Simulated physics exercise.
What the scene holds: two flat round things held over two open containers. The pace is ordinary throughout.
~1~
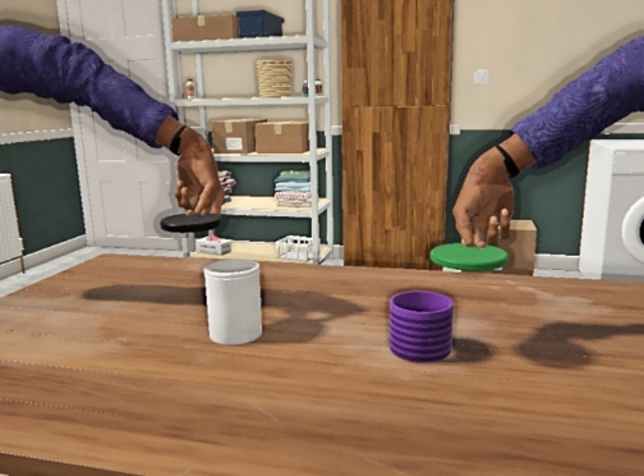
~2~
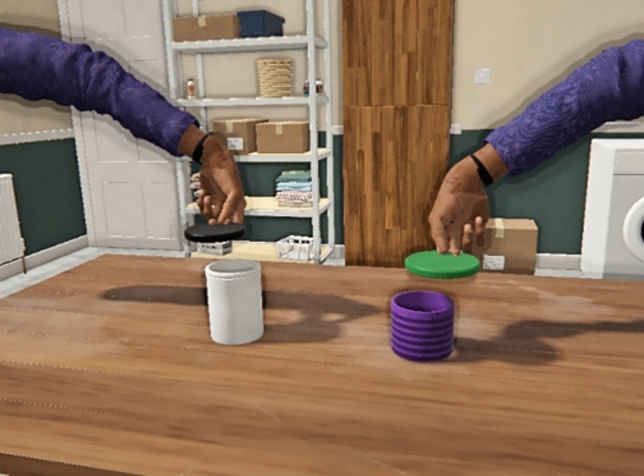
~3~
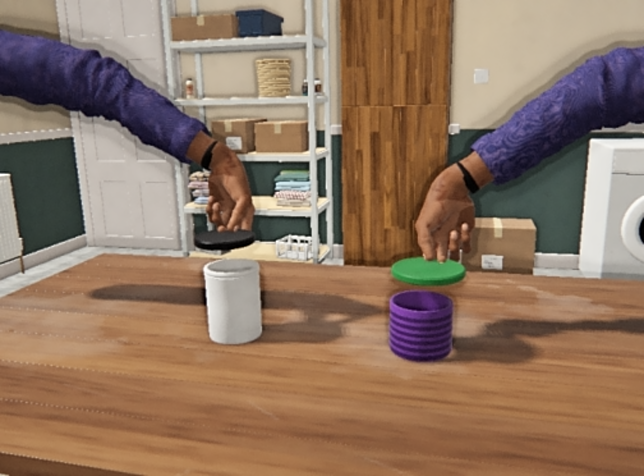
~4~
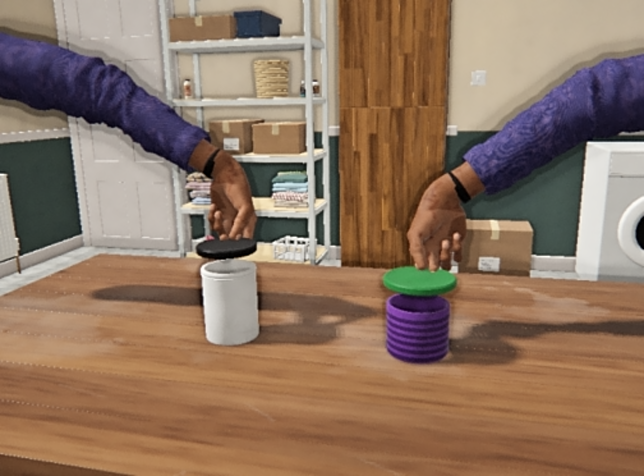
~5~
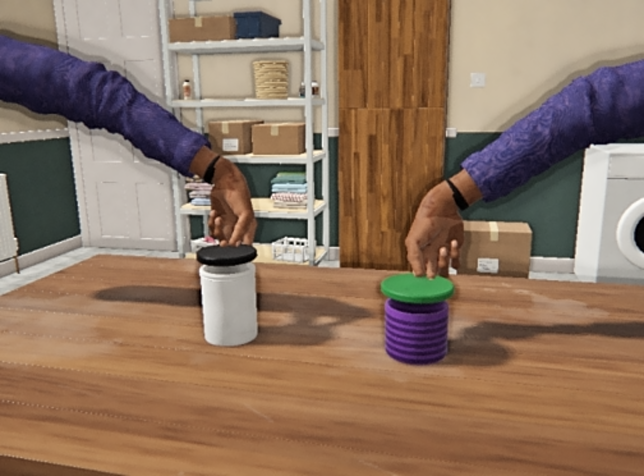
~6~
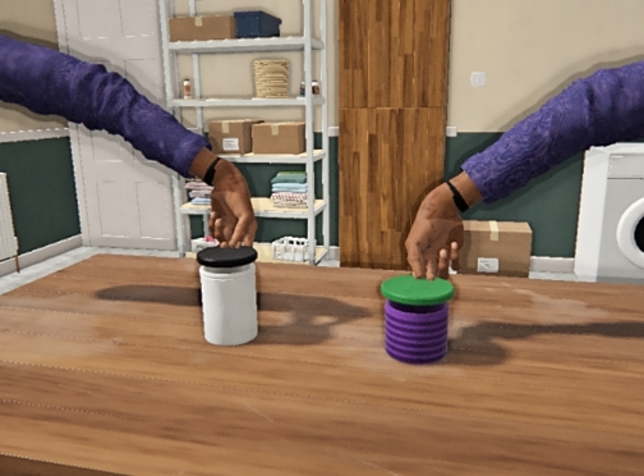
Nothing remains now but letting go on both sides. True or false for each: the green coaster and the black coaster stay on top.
Verdicts: Green coaster - true, black coaster - true.
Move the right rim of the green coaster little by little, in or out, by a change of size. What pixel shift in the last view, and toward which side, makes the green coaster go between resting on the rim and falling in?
Shift needed: About 8 pixels, direction left.
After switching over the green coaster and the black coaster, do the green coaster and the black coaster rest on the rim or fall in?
The green coaster rests on the rim; the black coaster sits on the rim.
Then, 0.10 s past the last view, green coaster travelled a little near (417, 300); black coaster moving near (228, 262).
Then, 0.16 s past the last view, green coaster sitting on the rim near (417, 299); black coaster sitting on the rim near (228, 262).
Finally, the green coaster rests on the rim, near (417, 299); the black coaster rests on the rim, near (228, 262).
